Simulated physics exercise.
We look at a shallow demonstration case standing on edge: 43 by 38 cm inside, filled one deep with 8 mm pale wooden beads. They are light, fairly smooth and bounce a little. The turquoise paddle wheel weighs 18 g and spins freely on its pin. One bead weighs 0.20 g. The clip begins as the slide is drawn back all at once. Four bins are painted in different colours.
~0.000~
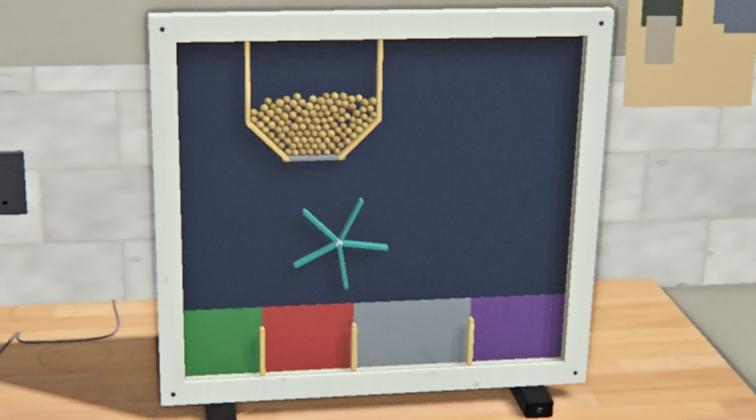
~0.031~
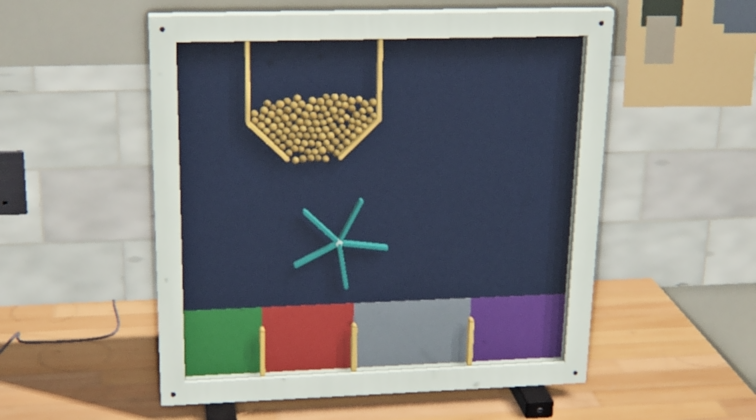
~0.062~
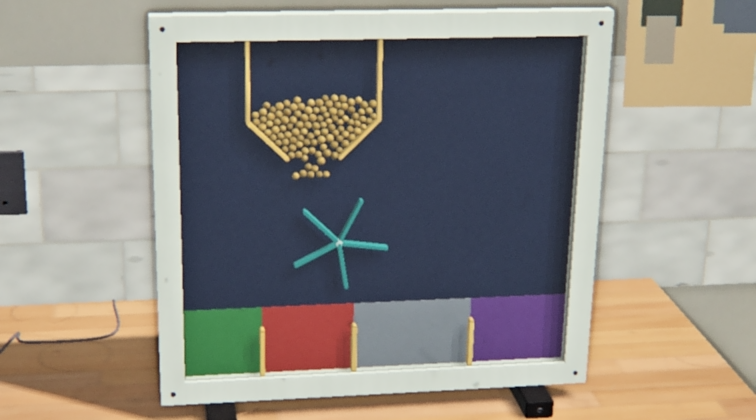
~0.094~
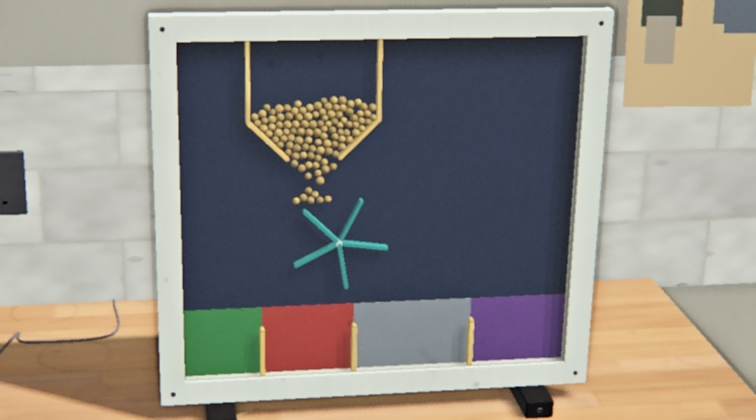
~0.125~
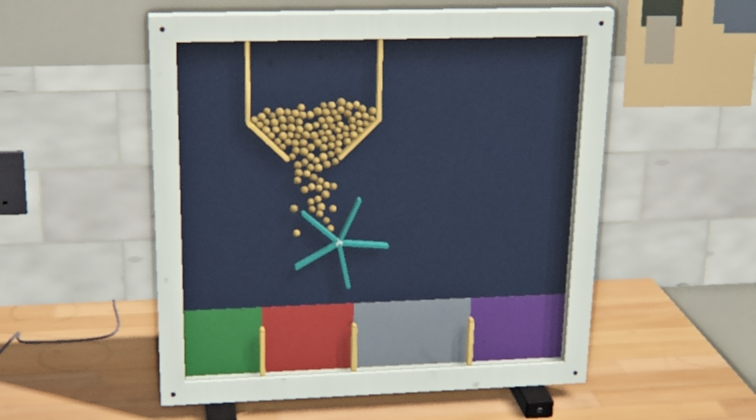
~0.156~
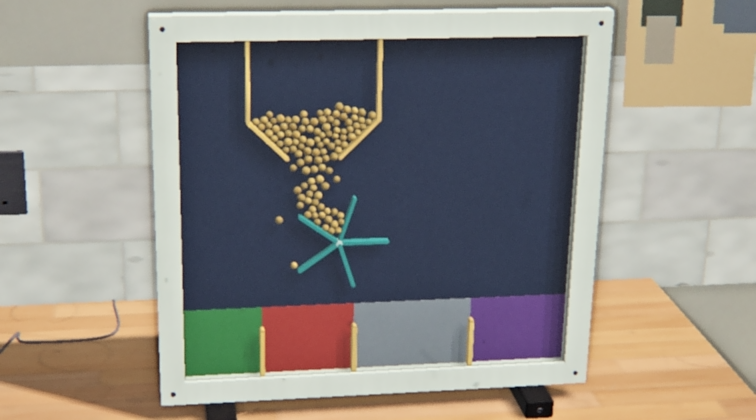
To begin with, pale wooden beads fill a funnel above a turquoise paddle wheel and four coloured bins, until the slide at its mouth disappears. Beads then pour down in a narrow stream onto the wheel, which turns slightly counterclockwise as several gather between its upper arms and a couple drop past its left side.
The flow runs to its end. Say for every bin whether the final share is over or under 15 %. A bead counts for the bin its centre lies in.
Red over, purple under, green over, grey under 15 %.
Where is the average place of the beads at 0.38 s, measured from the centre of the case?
Some 10 cm left and 6 cm below.
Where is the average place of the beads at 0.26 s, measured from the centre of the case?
Some 8 cm left and 2 cm above.
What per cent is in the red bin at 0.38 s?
Roughly 10 per cent.
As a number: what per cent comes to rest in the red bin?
Some 50 per cent.
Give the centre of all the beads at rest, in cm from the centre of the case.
About 13 cm left and 17 cm below.
After 0.26 s, the beads' middle is 8 cm left of and 2 cm above the centre; nothing in the marked areas.
After 0.38 s, the beads' middle is 10 cm left of and 6 cm below the centre; red 10 %, green 20 %.
After 0.61 s, the beads' middle is 13 cm left of and 16 cm below the centre; red 45 %, green 50 %.
At rest by 5.1 s, red 50 %, purple 0 %, green 50 %, grey 0 %.
